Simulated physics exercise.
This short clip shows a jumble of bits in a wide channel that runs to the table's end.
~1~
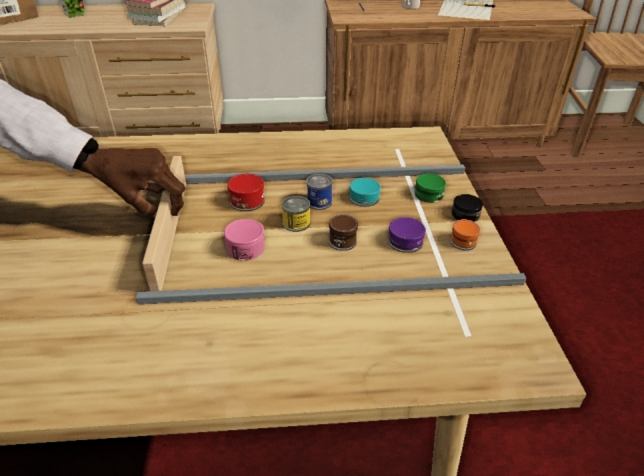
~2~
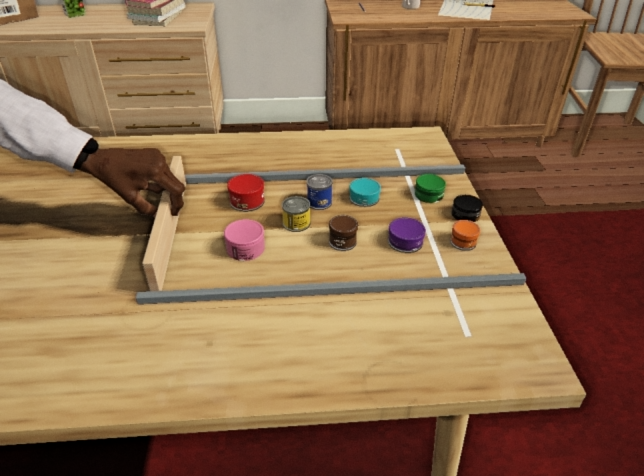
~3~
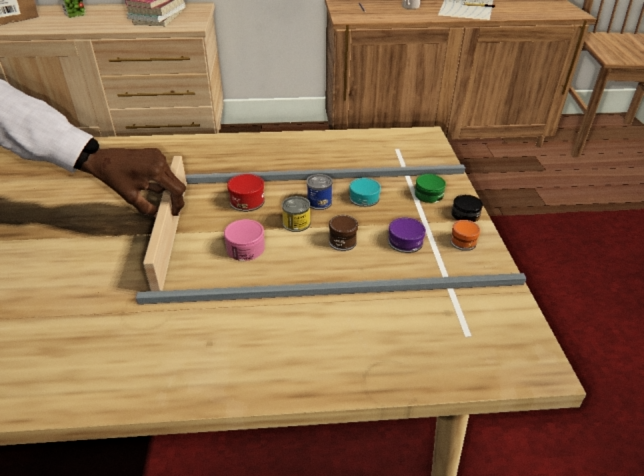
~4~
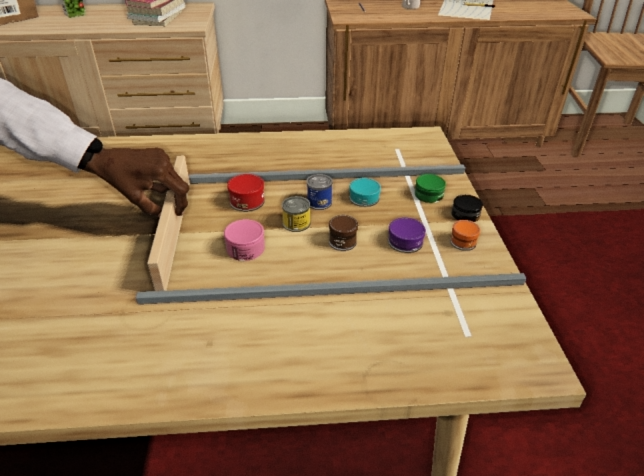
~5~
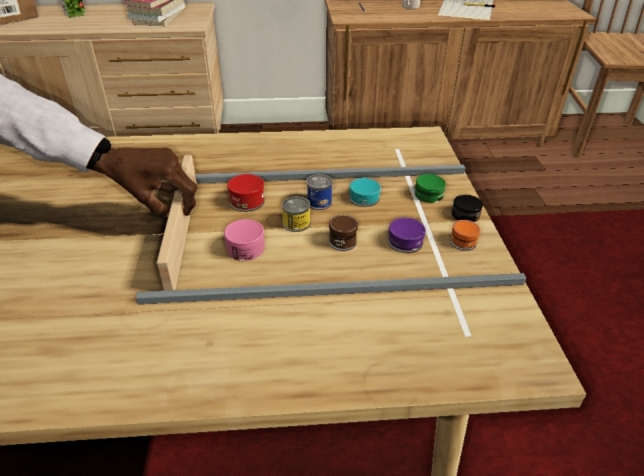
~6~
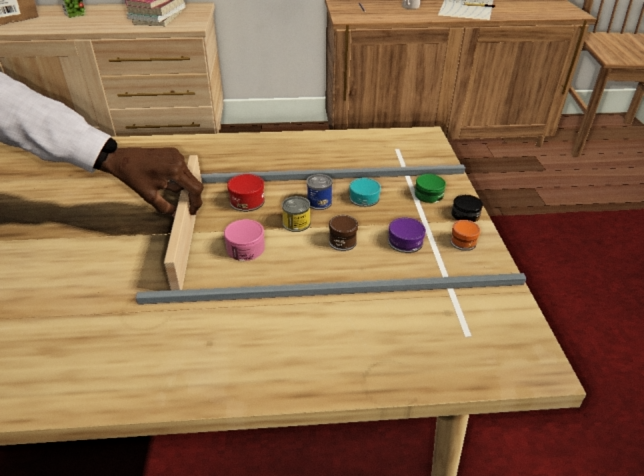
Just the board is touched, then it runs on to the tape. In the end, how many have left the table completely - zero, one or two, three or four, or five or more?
Looks like the tally of pieces that topple off is one or two there.
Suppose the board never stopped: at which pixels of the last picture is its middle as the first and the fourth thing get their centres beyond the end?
(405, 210), then (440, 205).
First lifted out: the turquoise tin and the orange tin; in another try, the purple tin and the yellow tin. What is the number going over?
The first removal gives 0, the second gives 1.
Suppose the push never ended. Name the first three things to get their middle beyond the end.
Order: Green tub, then orange tin, then black tub.
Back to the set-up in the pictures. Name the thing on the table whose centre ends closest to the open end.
Foremost one: Black tub.
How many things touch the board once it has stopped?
3 in contact.
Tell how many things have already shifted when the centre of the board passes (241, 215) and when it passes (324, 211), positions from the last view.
First 2, then 7.
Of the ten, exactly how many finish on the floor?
Count of fallen: 2.
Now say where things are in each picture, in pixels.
Black tub (467, 208); orange tin (465, 235); green tub (430, 188); board (168, 218); tape (425, 222), in the first picture.
Orange tin (465, 235); purple tin (406, 235), in the second picture.
Green tub (430, 189); yellow tin (296, 214), in the third picture.
Black tub (467, 209); turquoise tin (365, 192), in the fourth picture.
Orange tin (465, 235); brown tin (343, 233), in the fifth picture.
Black tub (467, 209); orange tin (465, 235); green tub (430, 189); board (186, 217); tape (425, 222), in the sixth picture.
A little later, none off yet; black tub at rest near (467, 209); orange tin at rest near (465, 235); green tub at rest near (430, 189).
When it is over, the number that fall off is one or two; down, green tub and orange tin.
